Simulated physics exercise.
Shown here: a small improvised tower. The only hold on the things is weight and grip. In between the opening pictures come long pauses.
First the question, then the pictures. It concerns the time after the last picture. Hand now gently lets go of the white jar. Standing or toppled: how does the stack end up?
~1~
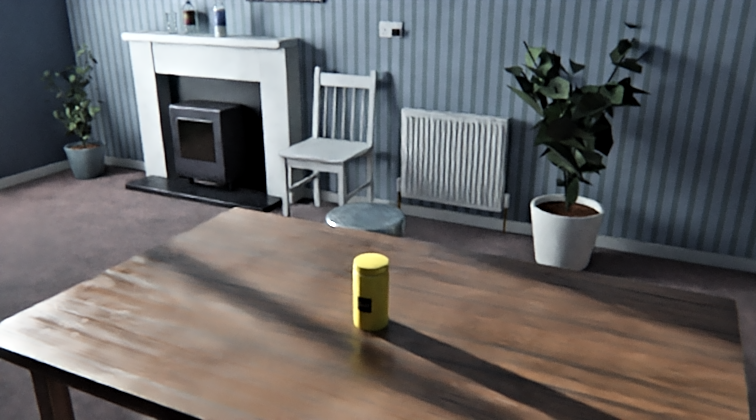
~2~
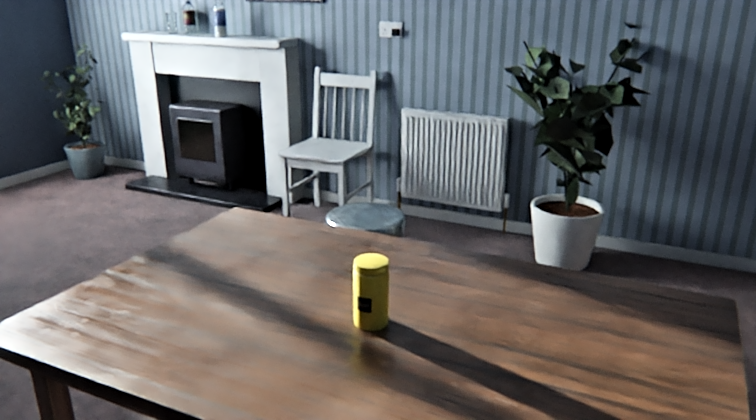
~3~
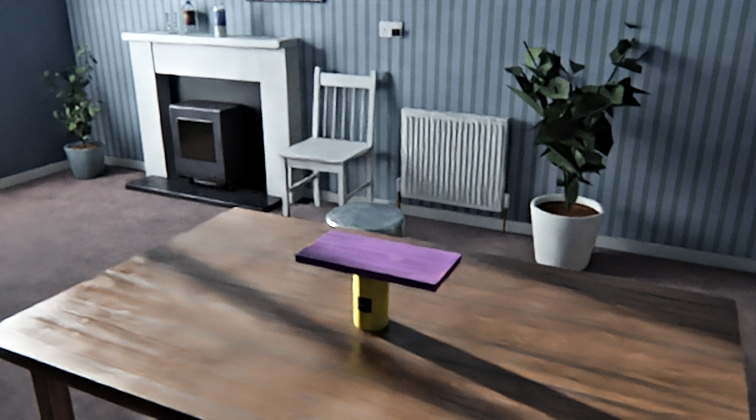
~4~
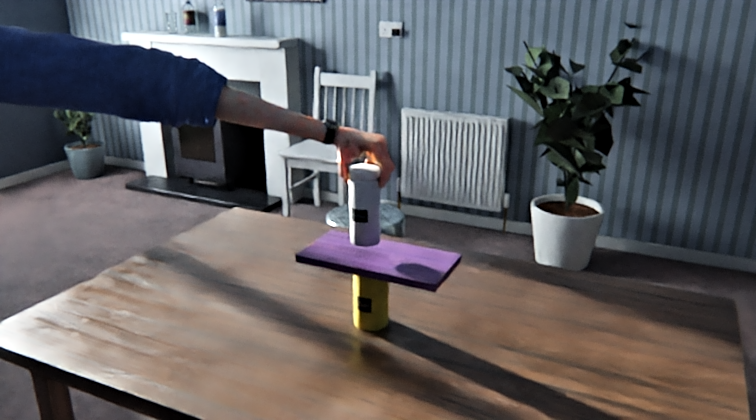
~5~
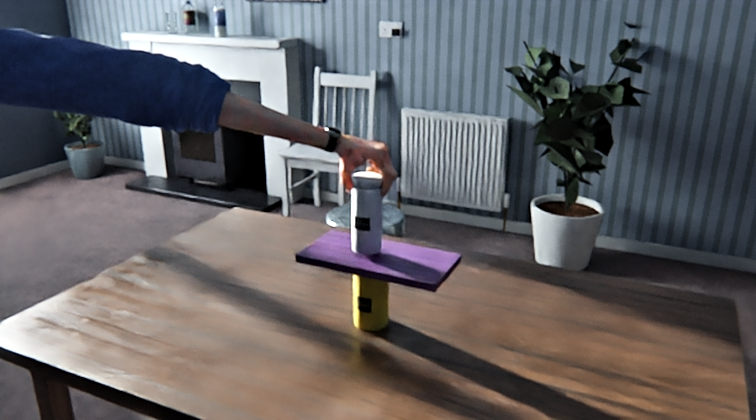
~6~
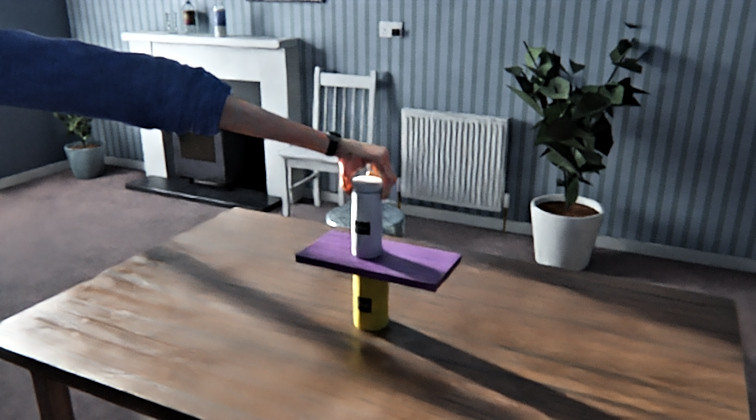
The stack ends up standing.
Then, 0.20 s after the last picture, nothing has stirred.
Then, 0.50 s after the last picture, white jar resting near (367, 218).
At rest, all 3 in place. Seen from the same camera at the end, white jar near (367, 218). The stack stays up.
